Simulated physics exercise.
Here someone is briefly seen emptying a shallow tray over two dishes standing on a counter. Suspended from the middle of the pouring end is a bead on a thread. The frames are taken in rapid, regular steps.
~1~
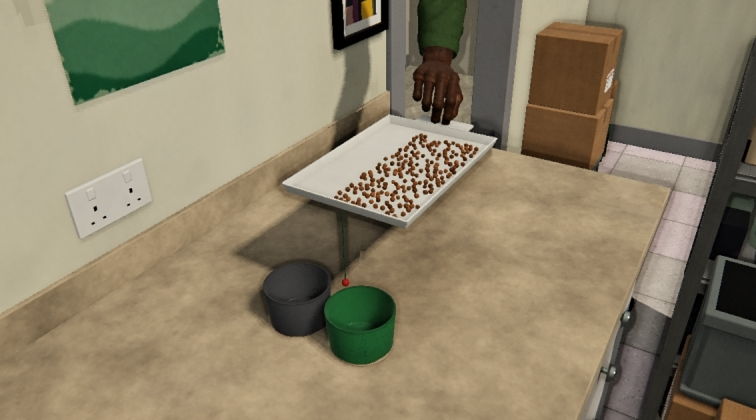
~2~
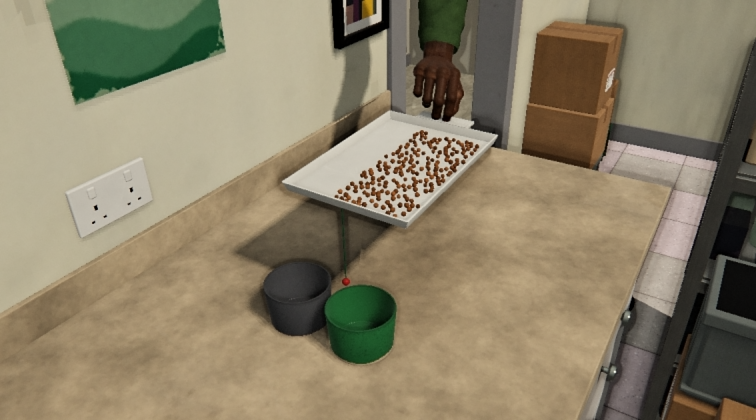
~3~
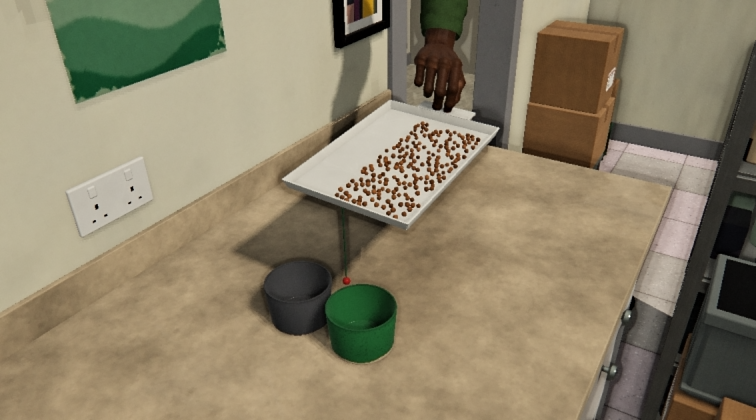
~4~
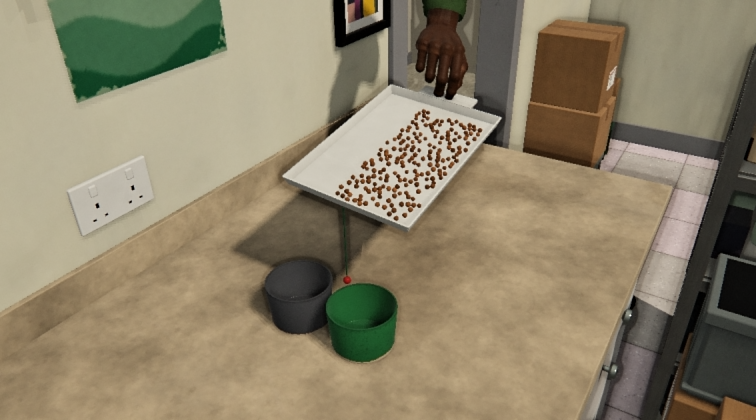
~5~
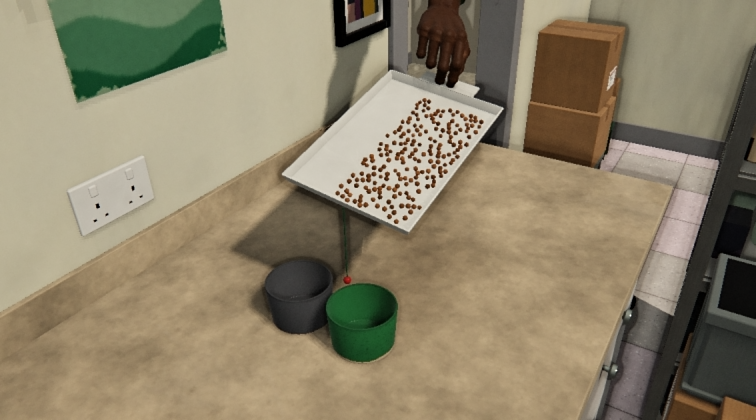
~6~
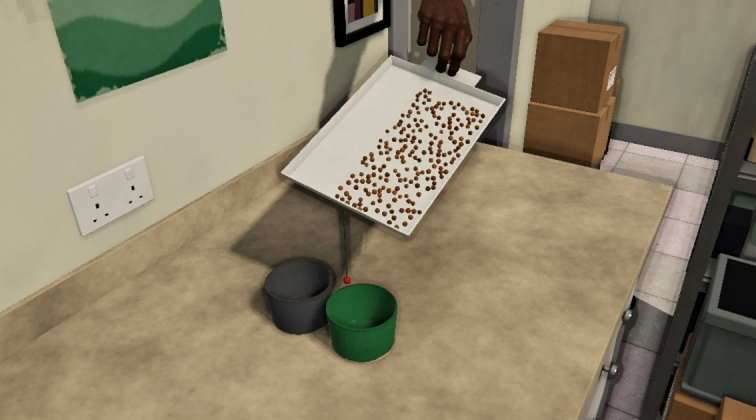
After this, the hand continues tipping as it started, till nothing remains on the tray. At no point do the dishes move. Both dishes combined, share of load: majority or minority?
Most of it finds no dish.
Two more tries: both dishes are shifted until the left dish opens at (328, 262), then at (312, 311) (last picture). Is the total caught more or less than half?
Catch, run one: Below the halfway mark; run two: Below the halfway mark.
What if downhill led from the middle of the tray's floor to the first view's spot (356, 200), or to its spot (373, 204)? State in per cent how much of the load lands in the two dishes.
Around 60 per cent first, around 40 per cent next.
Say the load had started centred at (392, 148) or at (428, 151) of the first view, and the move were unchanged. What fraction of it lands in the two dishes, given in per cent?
In turn 10 and 20 in a hundred.
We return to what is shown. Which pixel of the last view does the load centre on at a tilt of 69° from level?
The centre of the load shows up near (401, 236) in the last view.
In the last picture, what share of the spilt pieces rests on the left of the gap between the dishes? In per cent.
Close to 10 per cent of the spill, I think.
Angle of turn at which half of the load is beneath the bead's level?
About 85°.
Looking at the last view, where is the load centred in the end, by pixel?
Centre at rest: Close to (403, 361).
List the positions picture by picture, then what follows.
Corners of the pouring end (287, 182) and (406, 219), level; middle of the load (407, 173), cereal balls; left dish (277, 316); right dish (341, 344); bead on its thread (346, 283), in the first picture.
Corners of the pouring end (287, 181) and (406, 219), level; middle of the load (408, 171), in the second picture.
Corners of the pouring end (287, 178) and (406, 221), tipped barely, lowest at the right corner; middle of the load (409, 167), in the third picture.
Corners of the pouring end (288, 175) and (407, 224), tipped a little, lowest at the right corner; middle of the load (409, 161), in the fourth picture.
Corners of the pouring end (287, 173) and (407, 227), tipped clearly, lowest at the right corner; middle of the load (410, 157), in the fifth picture.
Corners of the pouring end (286, 171) and (407, 231), tipped clearly, lowest at the right corner; middle of the load (410, 155), roughly two thirds on the move; left dish (279, 313); right dish (342, 342), in the sixth picture.
Just after the last frame, tray tipped steeply; roughly two thirds on the tray; just a few in the right dish; about a tenth outside both; roughly a third in the air.
A moment on, tray tipped past a quarter turn; roughly a quarter in the right dish; the larger part outside both; just a few in the air.
Further on, tray tipped past a quarter turn; roughly a quarter in the right dish; the larger part outside both.
When it is over, tray tipped past a quarter turn; roughly a quarter in the right dish; not one in the left dish; the larger part outside both.
